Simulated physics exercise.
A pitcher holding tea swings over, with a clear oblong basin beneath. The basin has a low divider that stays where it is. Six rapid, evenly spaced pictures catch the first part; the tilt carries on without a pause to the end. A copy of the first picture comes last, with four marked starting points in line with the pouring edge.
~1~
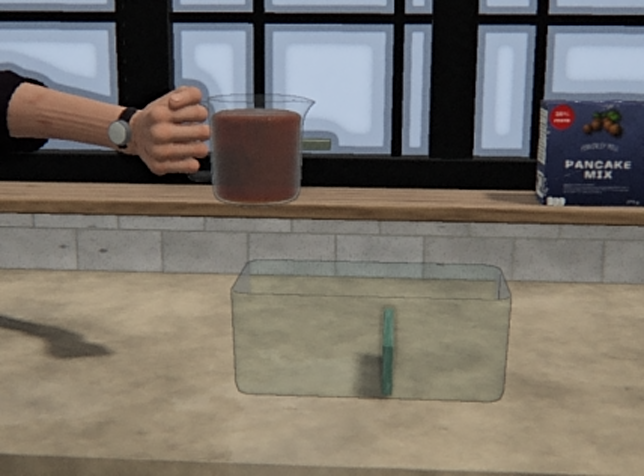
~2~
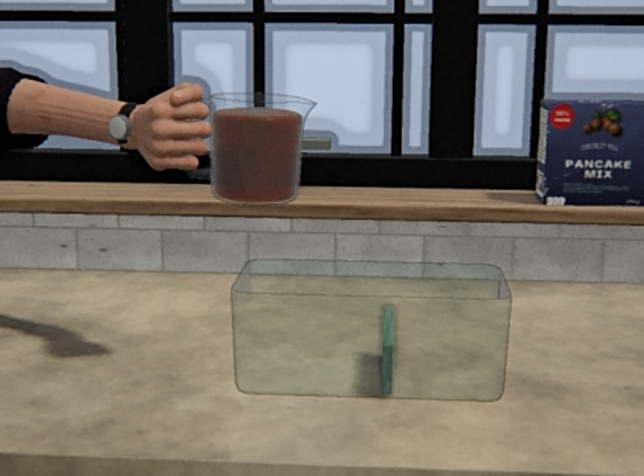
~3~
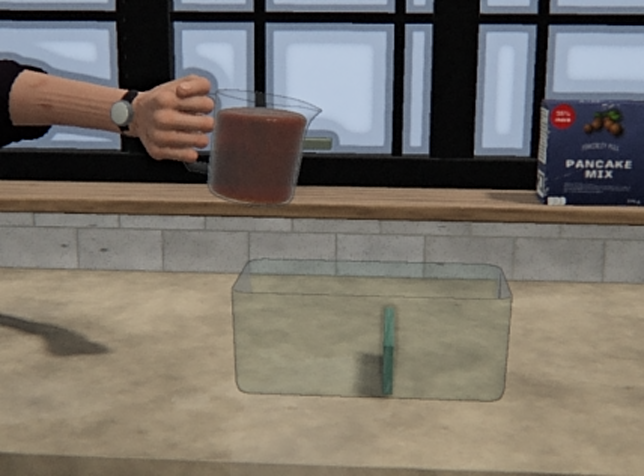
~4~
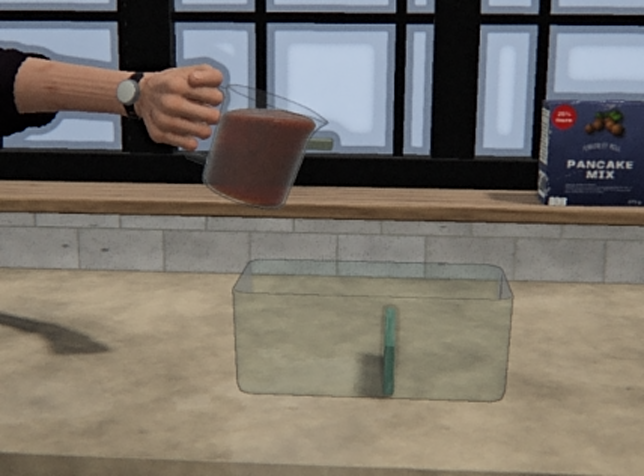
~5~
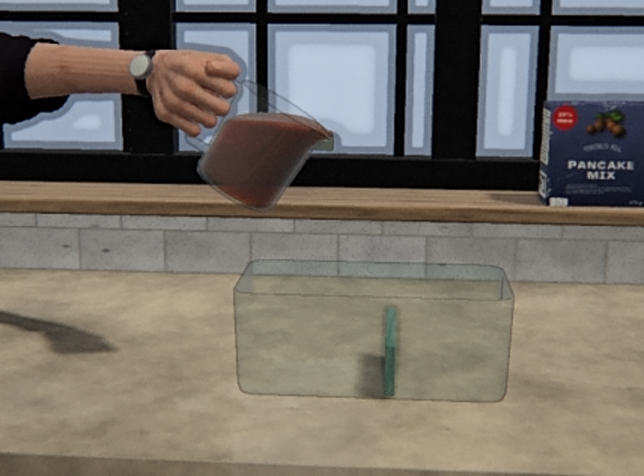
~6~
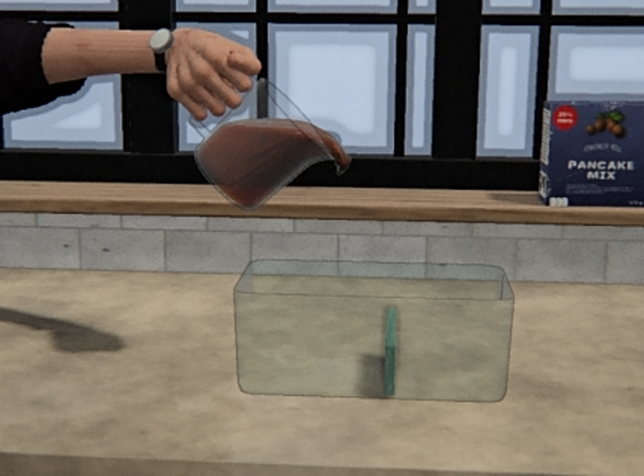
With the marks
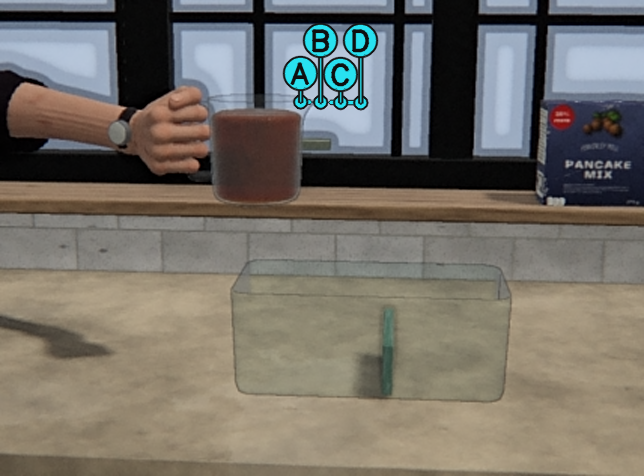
A hand wearing a watch held a clear pitcher of reddish-brown tea above an empty glass basin, then tilted it steadily to the right until the tea began to pour over the lip.
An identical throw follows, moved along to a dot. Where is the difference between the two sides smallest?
Take C.
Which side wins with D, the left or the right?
The right side.
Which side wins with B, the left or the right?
The left one.
On the marked copy, A at (300, 101); B at (320, 102); C at (340, 102); D at (360, 102).
For dot A, about 89 % ends left of the wall and 5 % right of it; 6 % is lost outside.
For dot B, about 75 % ends left of the wall and 19 % right of it; 6 % is lost outside.
For dot C, about 53 % ends left of the wall and 45 % right of it.
For dot D, about 24 % ends left of the wall and 74 % right of it.
